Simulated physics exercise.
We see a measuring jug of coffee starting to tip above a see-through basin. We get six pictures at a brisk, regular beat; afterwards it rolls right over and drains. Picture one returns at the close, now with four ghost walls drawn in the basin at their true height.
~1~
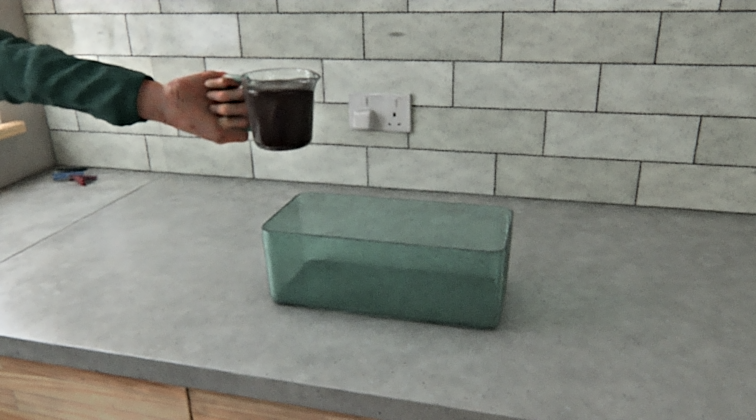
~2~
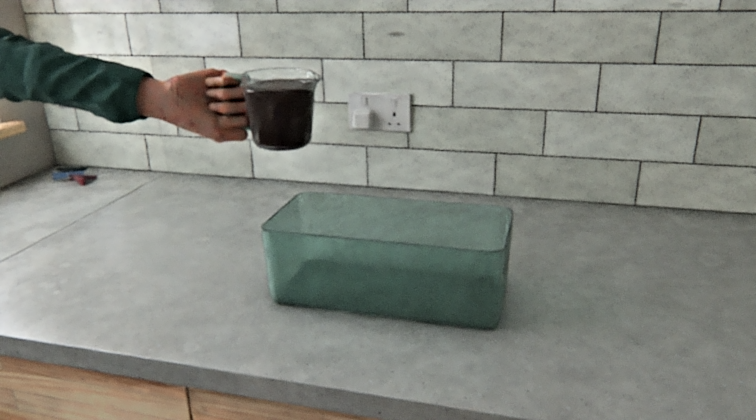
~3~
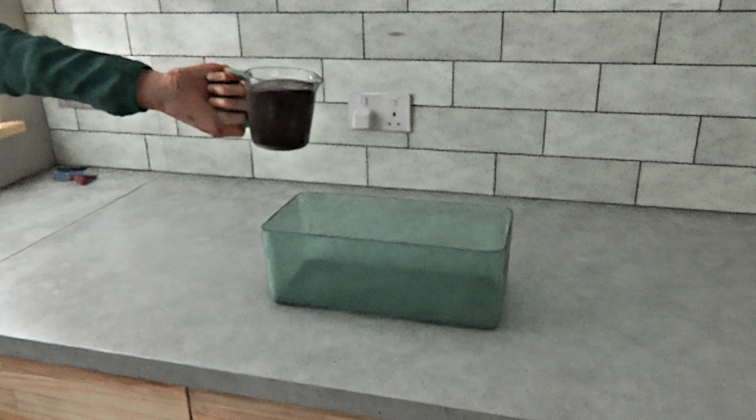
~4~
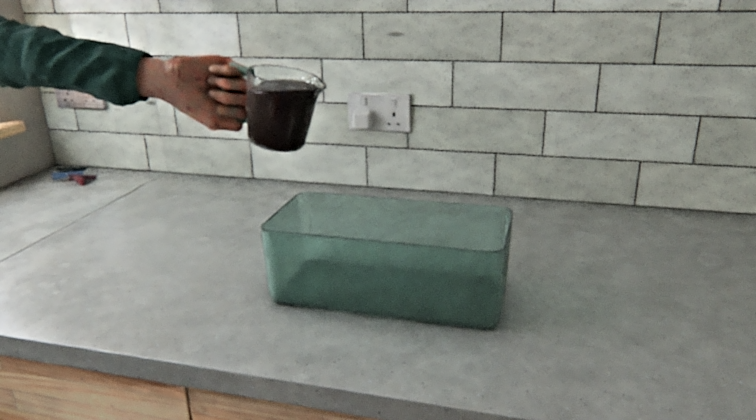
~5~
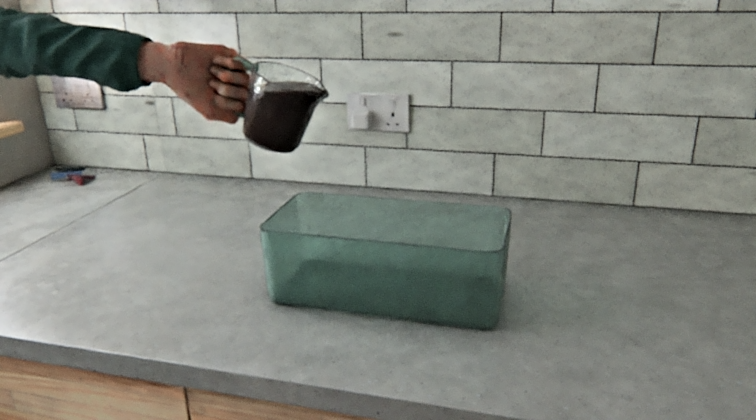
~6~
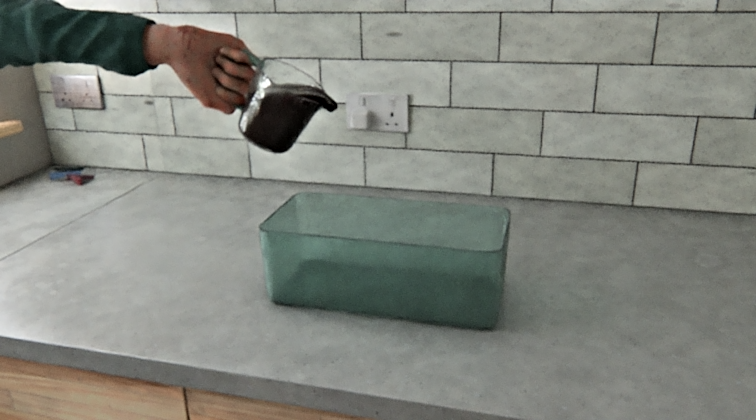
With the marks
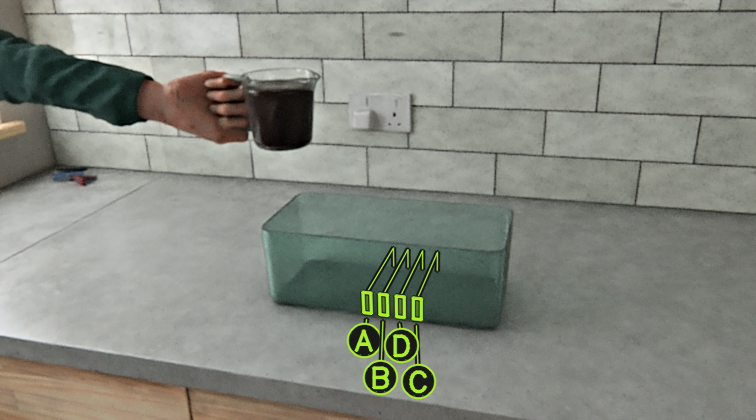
Kitchen worktop with a hand holding a glass jug of dark coffee above a clear green basin, gradually tilting it rightward until coffee reaches over the lip.
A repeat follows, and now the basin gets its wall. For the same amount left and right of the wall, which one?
The best place is A.
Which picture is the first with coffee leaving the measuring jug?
Picture 6.
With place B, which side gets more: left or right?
The left one.
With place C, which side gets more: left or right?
More ends on the left.
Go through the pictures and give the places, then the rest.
The first frame shows upright, lip at (319, 77); basin from (272, 299) to (500, 327); nothing has left yet.
The second frame shows upright, lip at (319, 78); nothing has left yet.
The third frame shows tipped about 6°, lip at (322, 82); nothing has left yet.
The fourth frame shows tipped about 12°, lip at (325, 88); nothing has left yet.
The fifth frame shows tipped about 21°, lip at (327, 96); nothing has left yet.
The sixth frame shows tipped about 32°, lip at (328, 105); coffee is over the lip, down to (332, 109).
In lime, A at (366, 319); B at (382, 321); C at (416, 325); D at (399, 323).
For place A, about 49 % ends left of the wall and 51 % right of it.
For place B, about 90 % ends left of the wall and 8 % right of it; 3 % is lost outside.
For place C, about 89 % ends left of the wall and 9 % right of it.
For place D, about 88 % ends left of the wall and 9 % right of it; 3 % is lost outside.
